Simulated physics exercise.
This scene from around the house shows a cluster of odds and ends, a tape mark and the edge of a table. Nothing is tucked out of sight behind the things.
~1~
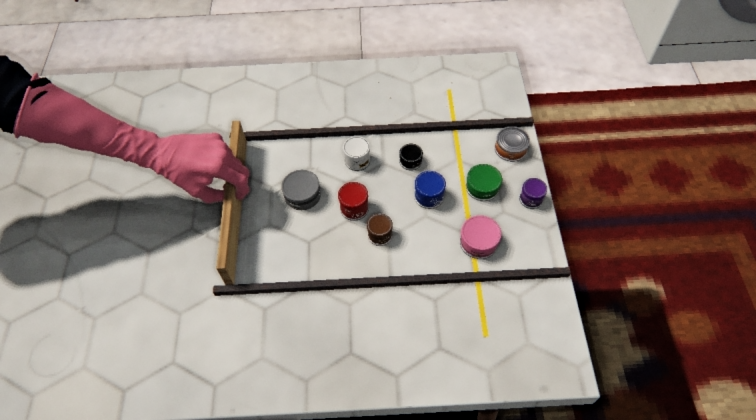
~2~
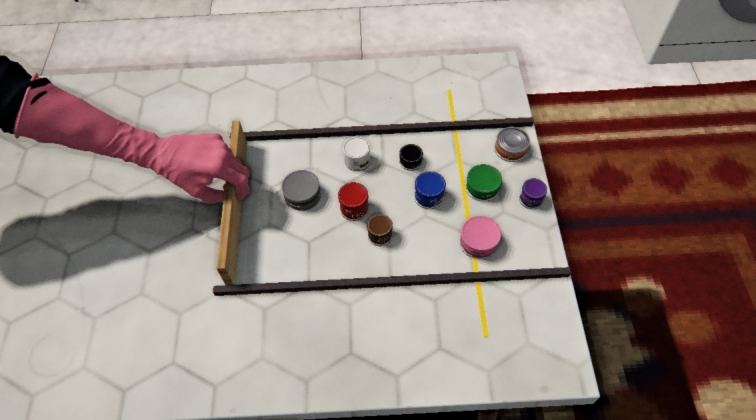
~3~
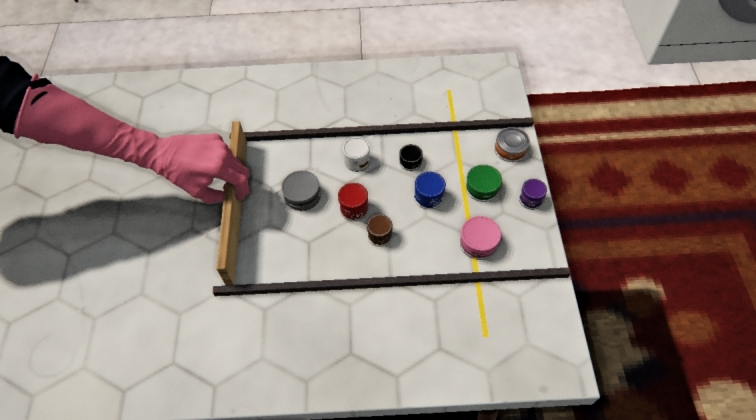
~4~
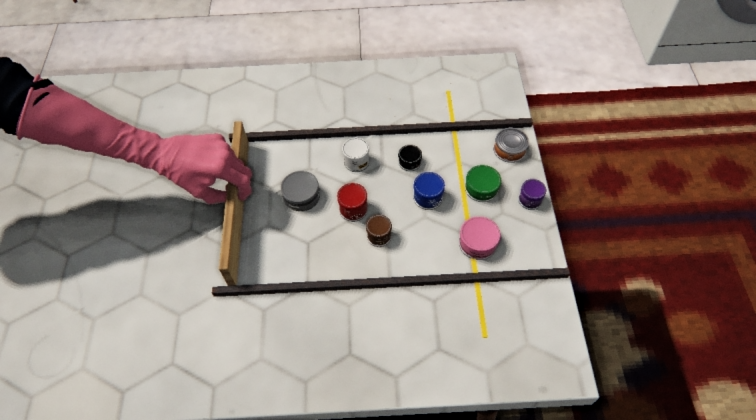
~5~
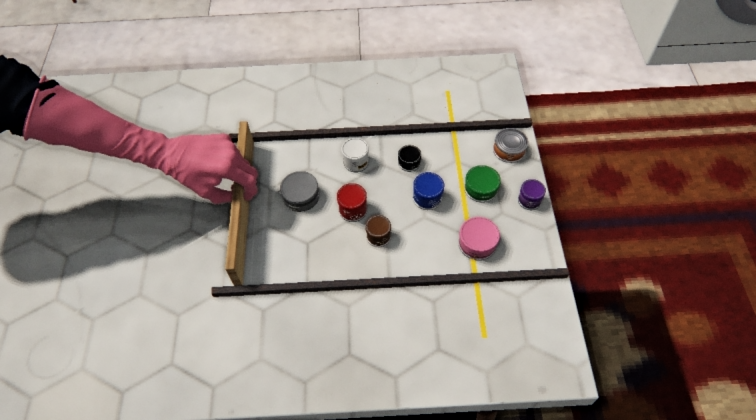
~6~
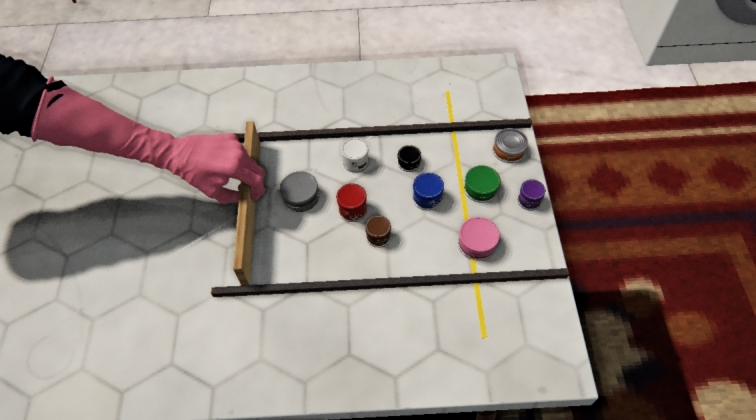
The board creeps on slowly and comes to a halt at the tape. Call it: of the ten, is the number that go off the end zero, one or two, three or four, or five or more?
Zero go off.
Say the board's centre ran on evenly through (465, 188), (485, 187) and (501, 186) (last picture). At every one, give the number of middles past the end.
Per position: 0 / 1 / 2.
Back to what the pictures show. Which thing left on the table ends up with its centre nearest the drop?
Purple pot.
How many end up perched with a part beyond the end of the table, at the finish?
0 in all.
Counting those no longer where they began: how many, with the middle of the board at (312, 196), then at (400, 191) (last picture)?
First position 2; second position 6.
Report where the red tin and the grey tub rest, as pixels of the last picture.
Listed as asked: First (481, 207), and then (480, 179).
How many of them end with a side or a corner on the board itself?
Result: 4 in all.
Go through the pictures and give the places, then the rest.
In the first frame, purple pot (533, 194); orange tin (512, 144); green tin (484, 183); board (233, 199); tape (465, 197).
In the second frame, orange tin (512, 144); brown tin (380, 230).
In the third frame, green tin (483, 183); white pot (357, 155).
In the fourth frame, purple pot (532, 195); red tin (353, 202).
In the fifth frame, orange tin (510, 145); black tin (410, 158).
In the sixth frame, purple pot (531, 195); orange tin (510, 146); green tin (482, 184); board (248, 199); tape (463, 198).
A little later, none off yet; purple pot at rest near (531, 195); orange tin at rest near (510, 146); green tin at rest near (482, 184).
Next, none off yet; purple pot at rest near (531, 195); orange tin at rest near (510, 146); green tin shifted a little near (492, 182).
When it is over, the number that fall off is zero.
